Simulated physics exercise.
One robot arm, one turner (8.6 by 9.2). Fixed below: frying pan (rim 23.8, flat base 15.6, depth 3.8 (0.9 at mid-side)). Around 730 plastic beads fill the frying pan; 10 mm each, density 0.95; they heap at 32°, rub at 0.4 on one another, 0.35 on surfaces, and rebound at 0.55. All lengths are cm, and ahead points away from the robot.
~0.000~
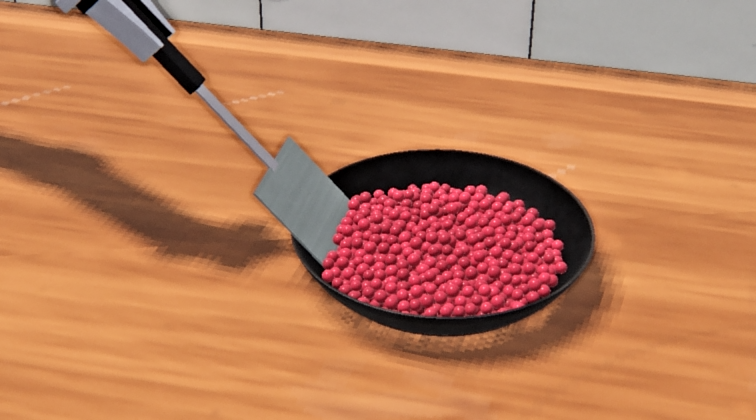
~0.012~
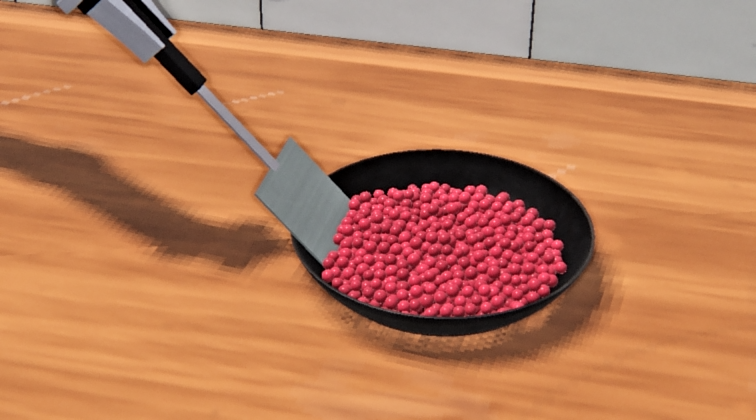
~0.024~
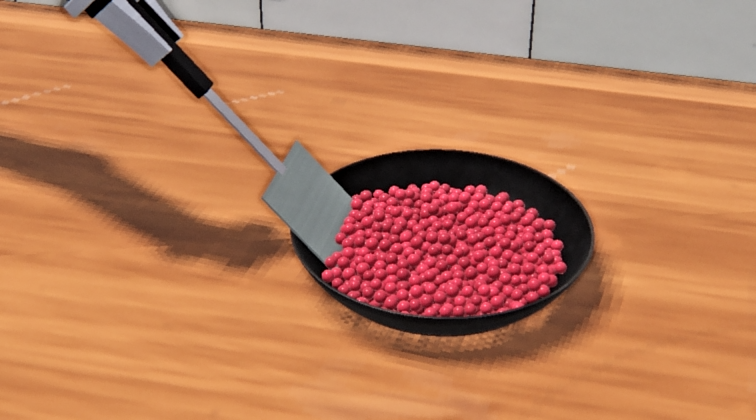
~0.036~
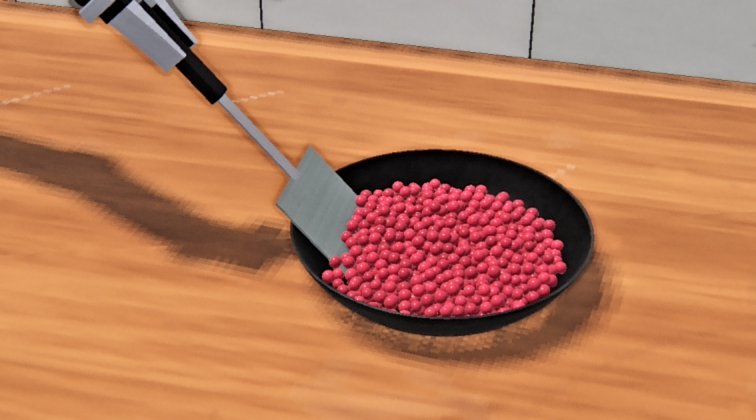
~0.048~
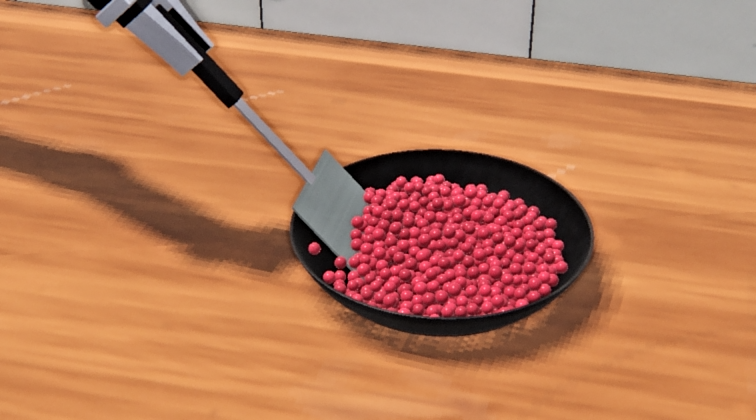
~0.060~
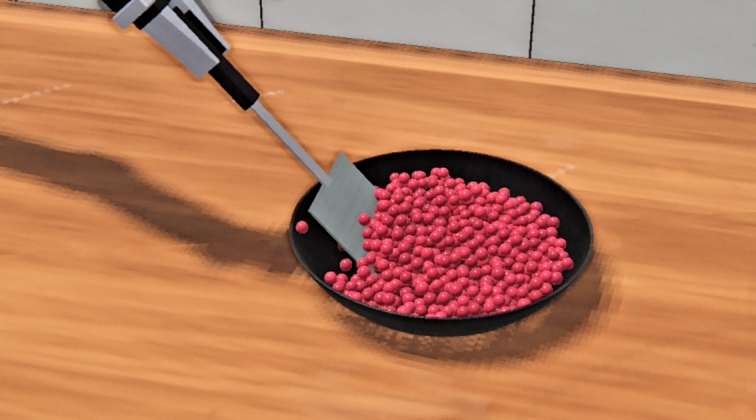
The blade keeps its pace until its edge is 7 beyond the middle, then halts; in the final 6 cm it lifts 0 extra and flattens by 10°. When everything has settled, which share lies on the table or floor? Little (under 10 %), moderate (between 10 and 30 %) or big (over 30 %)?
On the table or floor the share is moderate, between 10 and 30 %.
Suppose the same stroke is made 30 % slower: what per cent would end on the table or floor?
It would be near 15 per cent.
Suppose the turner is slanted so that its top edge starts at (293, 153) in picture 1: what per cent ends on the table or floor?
About 25 per cent.
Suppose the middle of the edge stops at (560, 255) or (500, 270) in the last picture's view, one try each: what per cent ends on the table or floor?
Some 50 and 0 per cent.
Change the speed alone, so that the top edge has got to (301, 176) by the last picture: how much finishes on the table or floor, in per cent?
About 10 per cent.
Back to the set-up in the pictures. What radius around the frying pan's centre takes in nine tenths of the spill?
Some 30 cm.
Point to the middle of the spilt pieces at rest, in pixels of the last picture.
Near (647, 295).
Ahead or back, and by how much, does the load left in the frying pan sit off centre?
Roughly 4.5 cm ahead.
By 0.09 s, sloping 47°, highest piece 8 above the table; 732 in the frying pan, 1 on the blade or in flight.
By 0.12 s, sloping 44°, highest piece 10 above the table; 732 in the frying pan, 1 on the blade or in flight.
By 0.33 s, sloping 37°, highest piece 6 above the table; 609 in the frying pan, 119 on the table or floor, 5 on the blade or in flight.
By 1.38 s, sloping 37°, highest piece 5 above the table; 602 in the frying pan, 131 on the table or floor.
Final count, 602 in the frying pan, 131 on the table or floor. That is 18 % on the table or floor.
